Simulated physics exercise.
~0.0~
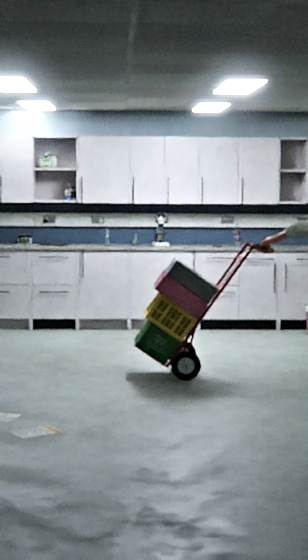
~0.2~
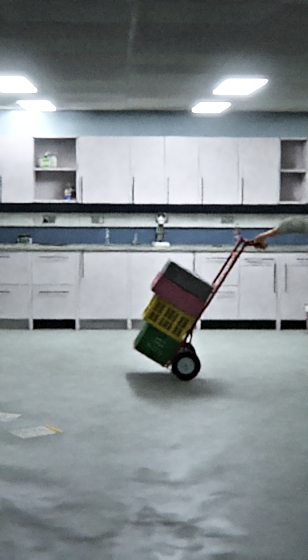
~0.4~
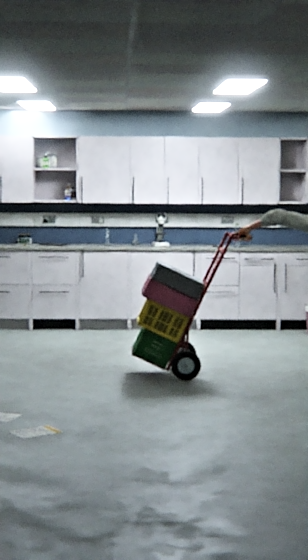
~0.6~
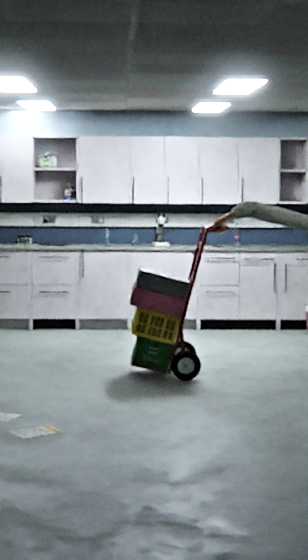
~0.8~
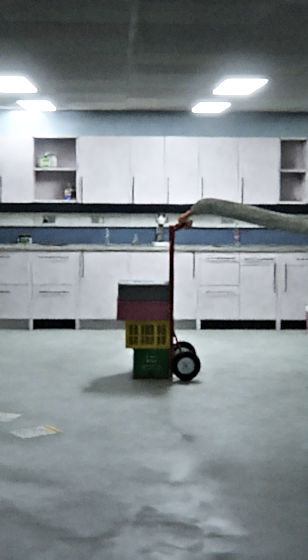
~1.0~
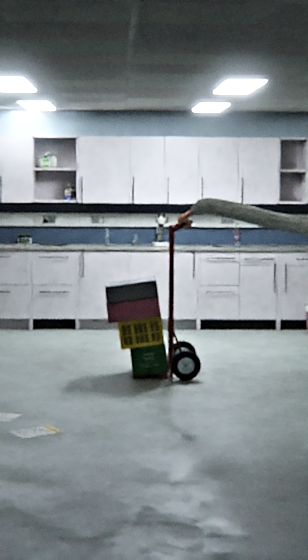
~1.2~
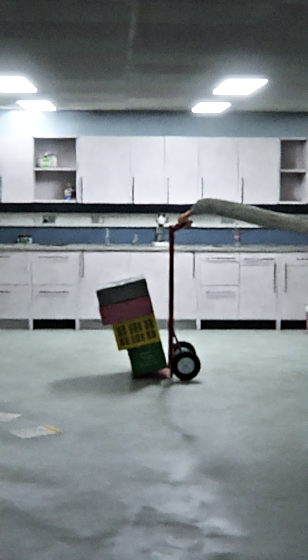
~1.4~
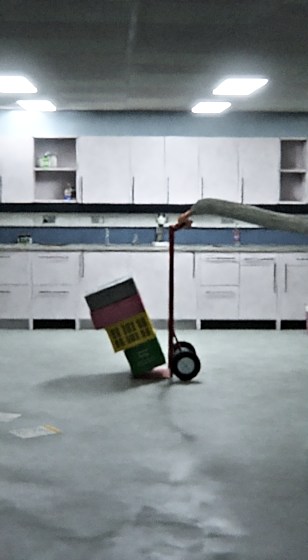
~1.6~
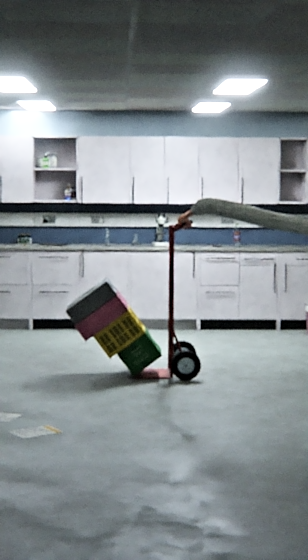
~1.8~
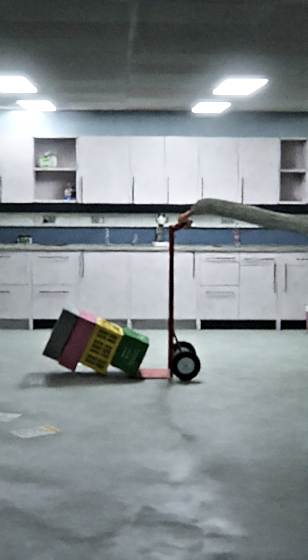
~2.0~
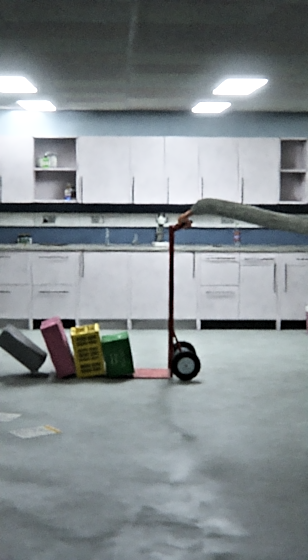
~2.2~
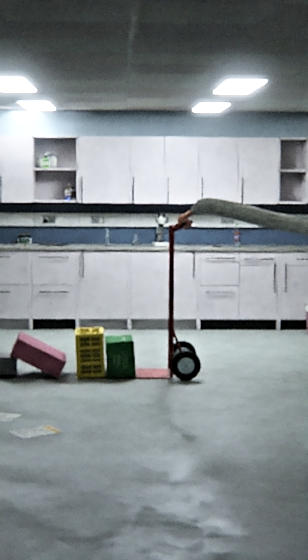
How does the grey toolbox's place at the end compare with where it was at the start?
It started on top of the stack on the tilted hand truck, and it ended down on the floor at the far left edge of the view, beyond the pink parcel.
A red hand truck carrying four stacked boxes was swung upright by a long arm and held still, and the stack toppled left, leaving the green box tipped beside the truck, then the yellow crate, pink parcel and grey toolbox in a row.
